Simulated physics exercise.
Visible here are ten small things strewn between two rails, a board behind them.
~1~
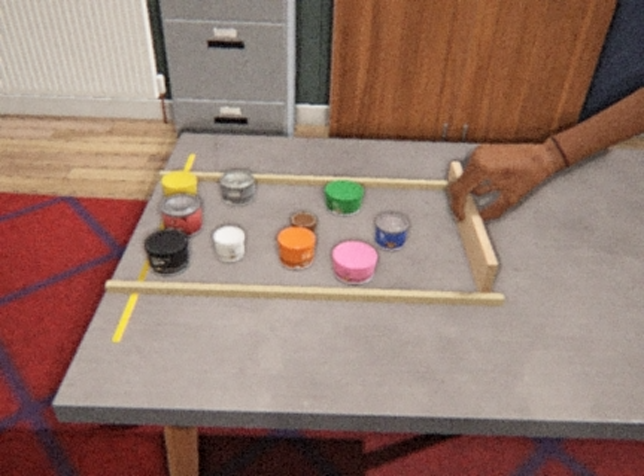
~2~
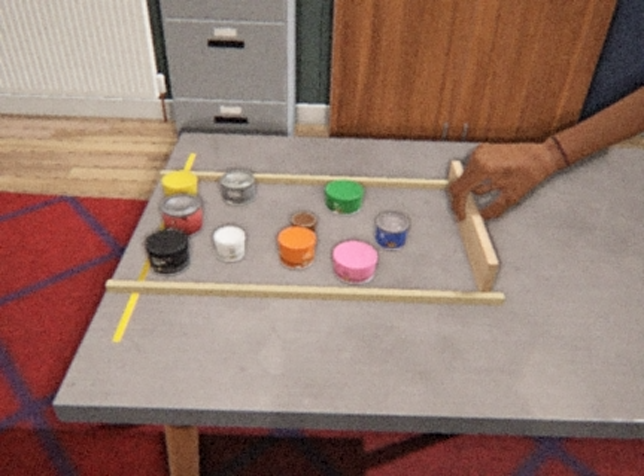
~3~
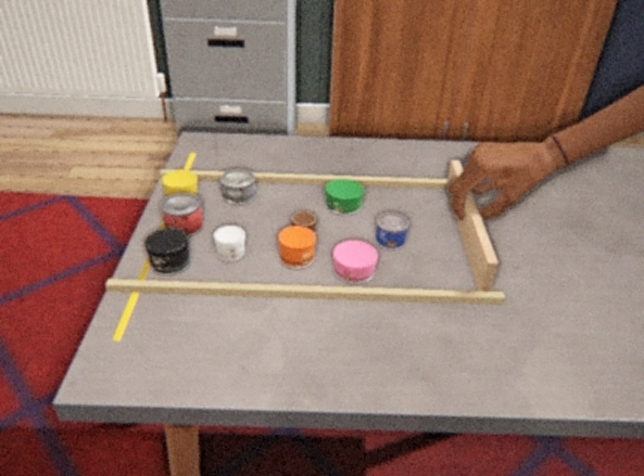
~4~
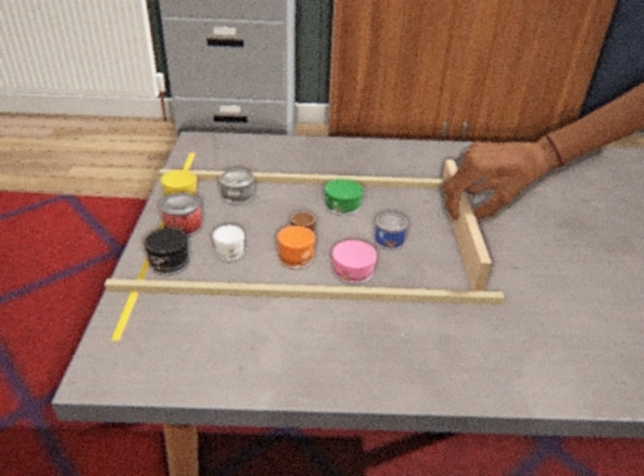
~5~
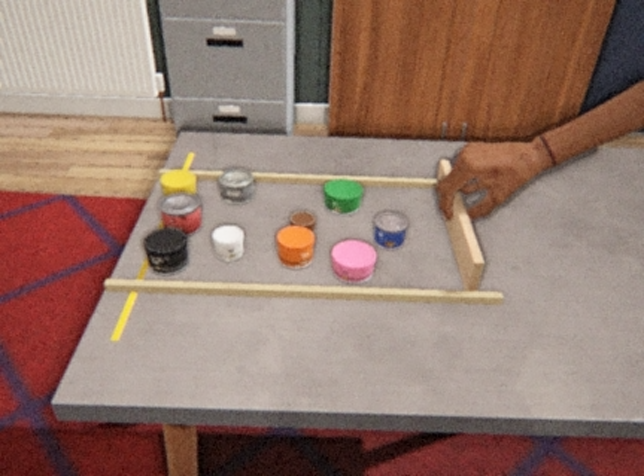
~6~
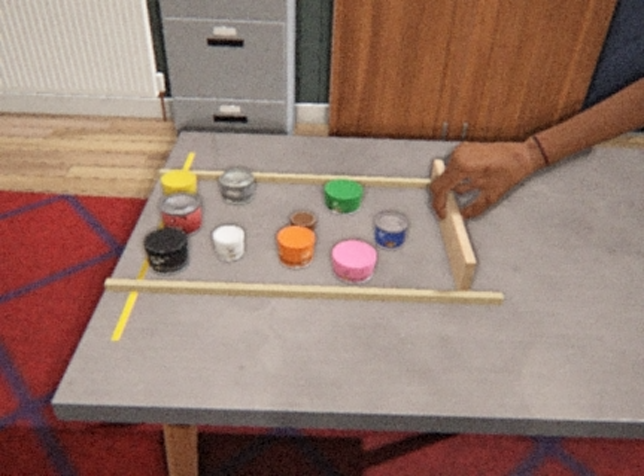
Ten small round pots and tins sit scattered on a grey tabletop between two thin wooden rails, seen from above at an angle, with a cabinet and red carpet beyond. Yellow, red and black ones cluster by yellow tape at left, with silver, white, brown, orange, green, pink and blue rightward. A hand at right slides an upright board slightly left, while the pots and view stay practically still.
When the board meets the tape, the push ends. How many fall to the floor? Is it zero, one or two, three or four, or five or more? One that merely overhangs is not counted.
I predict more than four will slip off.
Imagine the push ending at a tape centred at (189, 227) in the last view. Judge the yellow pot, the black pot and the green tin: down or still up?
The yellow pot? It does not stay. The black pot? It does not stay. The green tin? It is safe.
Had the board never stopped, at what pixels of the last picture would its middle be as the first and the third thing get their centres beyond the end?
I'd say close to (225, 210), then close to (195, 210).
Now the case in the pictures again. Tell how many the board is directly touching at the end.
It ends up touching 4.
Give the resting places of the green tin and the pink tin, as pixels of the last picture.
They end up close to (153, 191) and (122, 259).
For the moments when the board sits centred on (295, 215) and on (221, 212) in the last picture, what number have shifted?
At the first point the count is 6, at the second it's 10.
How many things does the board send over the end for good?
That makes a total of 6.
Soon after, none off yet; yellow pot at rest near (179, 186); black pot at rest near (167, 252); red tin at rest near (182, 215).
After that, none off yet; yellow pot tilting a little near (139, 183); black pot displaced about its own width near (132, 256); red tin displaced a little near (165, 212).
In the end, the number that fall off is five or more; gone, orange pot, white pot, grey tin, red tin, black pot and yellow pot.
